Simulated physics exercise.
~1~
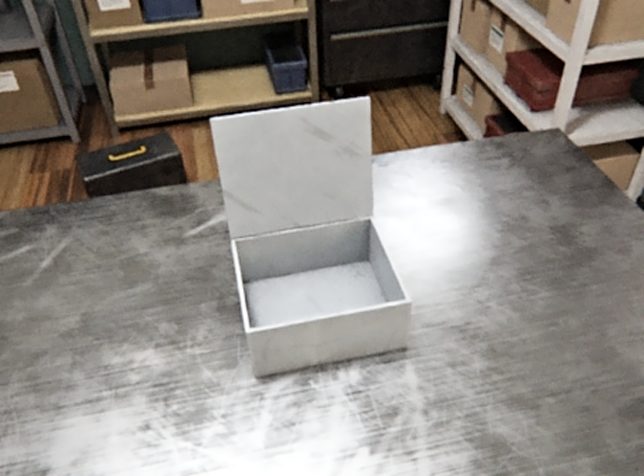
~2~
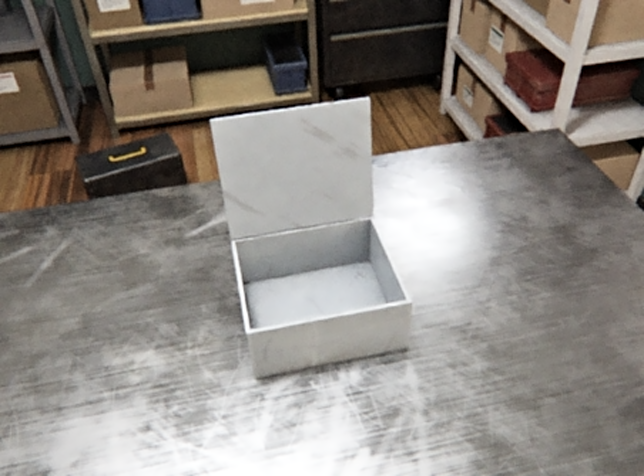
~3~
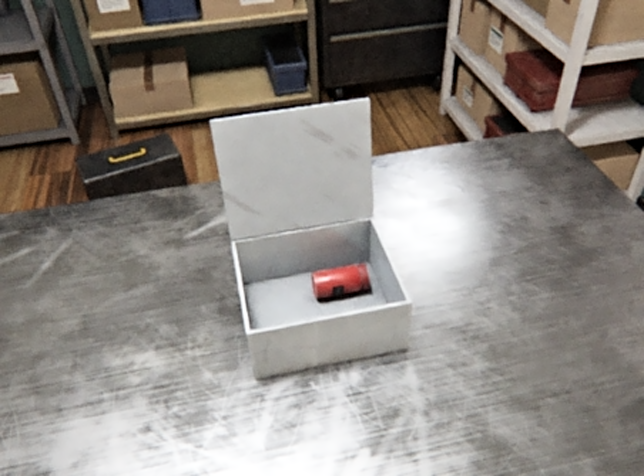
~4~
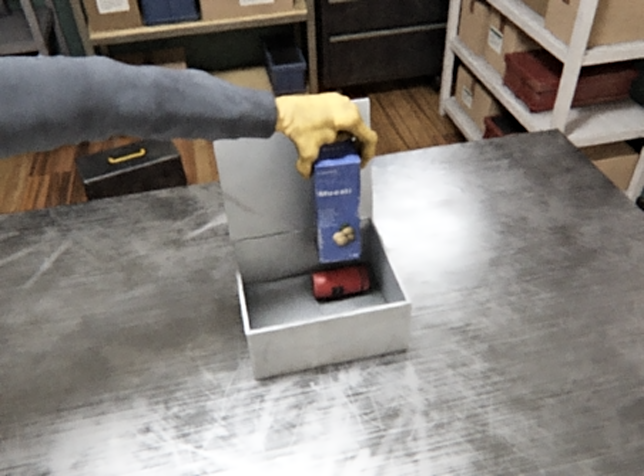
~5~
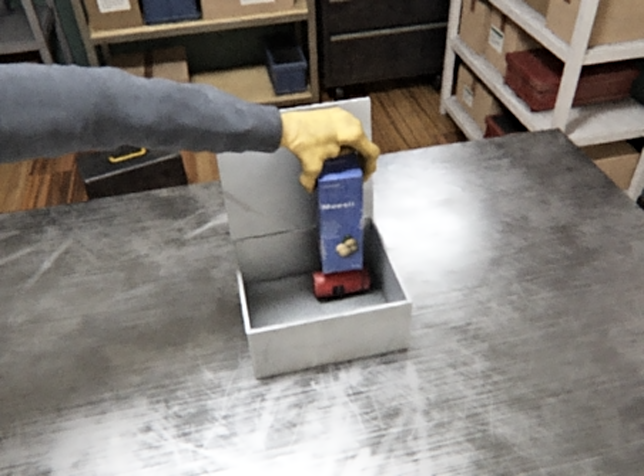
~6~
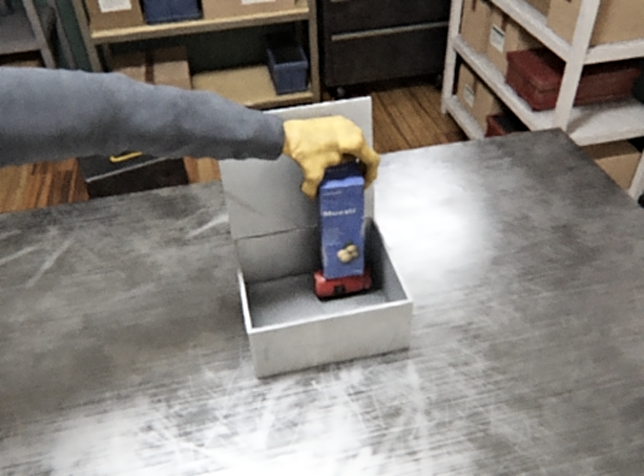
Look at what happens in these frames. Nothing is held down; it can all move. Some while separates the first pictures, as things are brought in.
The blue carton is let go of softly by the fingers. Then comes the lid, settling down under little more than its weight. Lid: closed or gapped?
Gapped.
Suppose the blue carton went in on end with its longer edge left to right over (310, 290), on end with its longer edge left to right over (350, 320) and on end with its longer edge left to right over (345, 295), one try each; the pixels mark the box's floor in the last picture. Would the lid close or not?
On the first go it can't shut, on the second it can't shut, and on the third it can't shut.
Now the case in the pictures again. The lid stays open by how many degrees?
Near 80° up from the rim.
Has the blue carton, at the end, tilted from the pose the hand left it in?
At the finish it goes crooked.
Then, 0.20 s later than the last frame, blue carton tilted by 9° near (340, 223).
Then, 0.50 s later than the last frame, blue carton tilted by 21° near (339, 223); red shaker moved a little.
Then, 0.70 s later than the last frame, blue carton tilted by 15° near (337, 220).
Then, 1.80 s later than the last frame, lid 80° above the rim; blue carton tilted by 16° near (338, 221).
When it is over, lid 80° above the rim; left askew, blue carton; red shaker as before. End places, in pixels of the last picture, blue carton near (338, 221).
